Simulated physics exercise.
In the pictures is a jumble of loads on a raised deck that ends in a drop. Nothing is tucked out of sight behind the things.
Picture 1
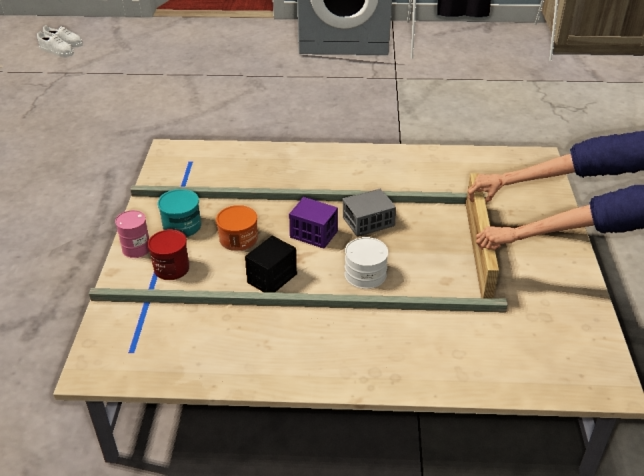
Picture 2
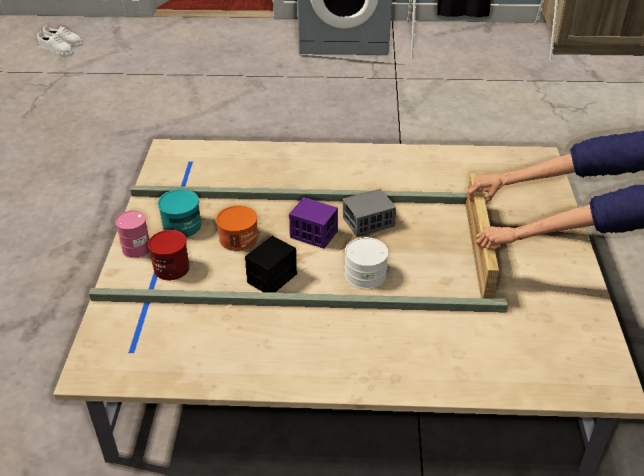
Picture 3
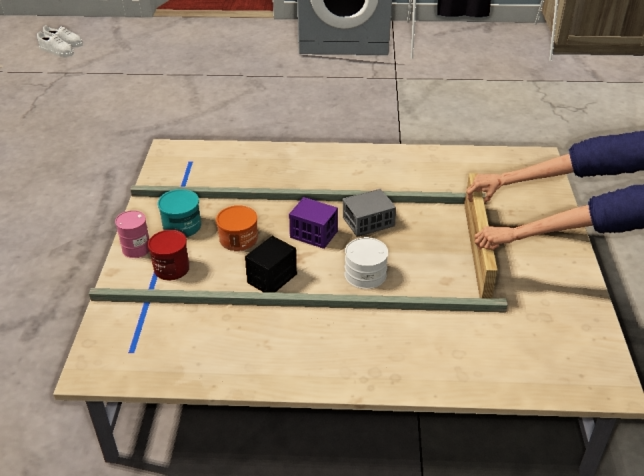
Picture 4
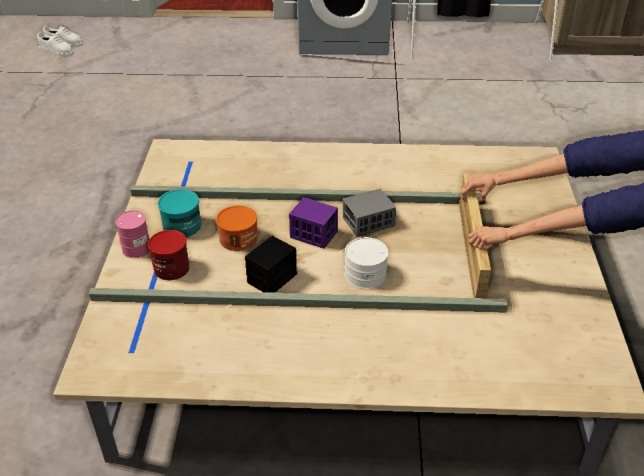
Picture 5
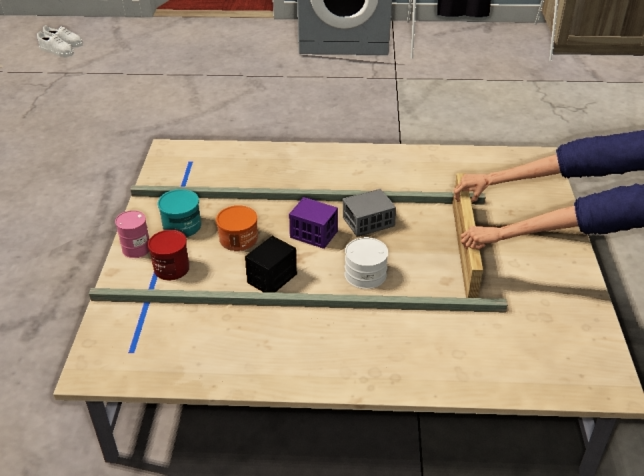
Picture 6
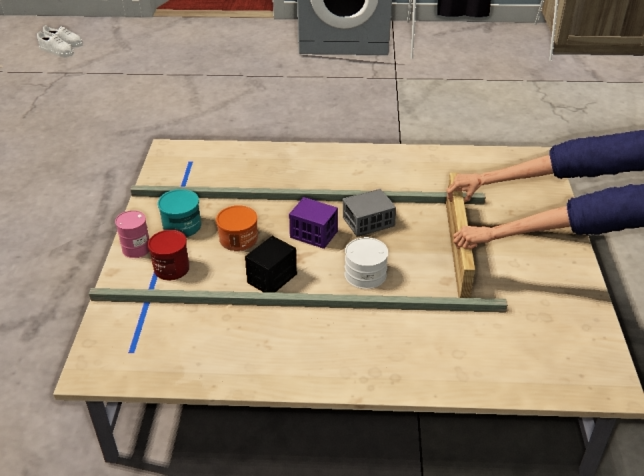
Two hands slid a wooden plank slightly to the left between two green rails on a table, while the colorful pails and crates in front of it, near a blue tape line, stayed still.
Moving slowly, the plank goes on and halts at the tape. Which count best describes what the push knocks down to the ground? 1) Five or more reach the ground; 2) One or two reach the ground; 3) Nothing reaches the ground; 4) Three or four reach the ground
Three or four reach the ground (4).
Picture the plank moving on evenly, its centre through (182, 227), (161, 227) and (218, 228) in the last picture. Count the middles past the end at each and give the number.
1; 4; 0.
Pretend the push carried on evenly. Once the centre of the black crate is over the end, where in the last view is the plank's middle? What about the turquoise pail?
Estimated middle: (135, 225), and (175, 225) for the other.
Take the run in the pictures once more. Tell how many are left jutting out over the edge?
Overhang count: 0.
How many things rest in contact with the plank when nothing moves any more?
Count recorded: 4.
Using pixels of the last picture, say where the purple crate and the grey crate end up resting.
The purple crate ends up near (151, 222), and the grey crate near (155, 198).
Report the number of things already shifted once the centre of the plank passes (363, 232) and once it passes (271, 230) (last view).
It comes to 3 for the first spot, 5 for the other.
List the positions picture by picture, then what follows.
The first frame shows pink canister (134, 234); turquoise pail (180, 214); red pail (170, 255); plank (481, 235); tape (165, 243).
The second frame shows turquoise pail (180, 214); plank (481, 235).
The third frame shows red pail (170, 255); orange pail (238, 228).
The fourth frame shows pink canister (134, 234); black crate (271, 266).
The fifth frame shows turquoise pail (180, 214); grey crate (369, 212).
The sixth frame shows pink canister (134, 234); turquoise pail (180, 214); red pail (170, 255); plank (459, 234); tape (165, 243).
A little later, none off yet; pink canister at rest near (134, 234); turquoise pail at rest near (180, 214); red pail at rest near (170, 255).
When it is over, the number that fall off is three or four; down, orange pail, red pail, turquoise pail and pink canister.
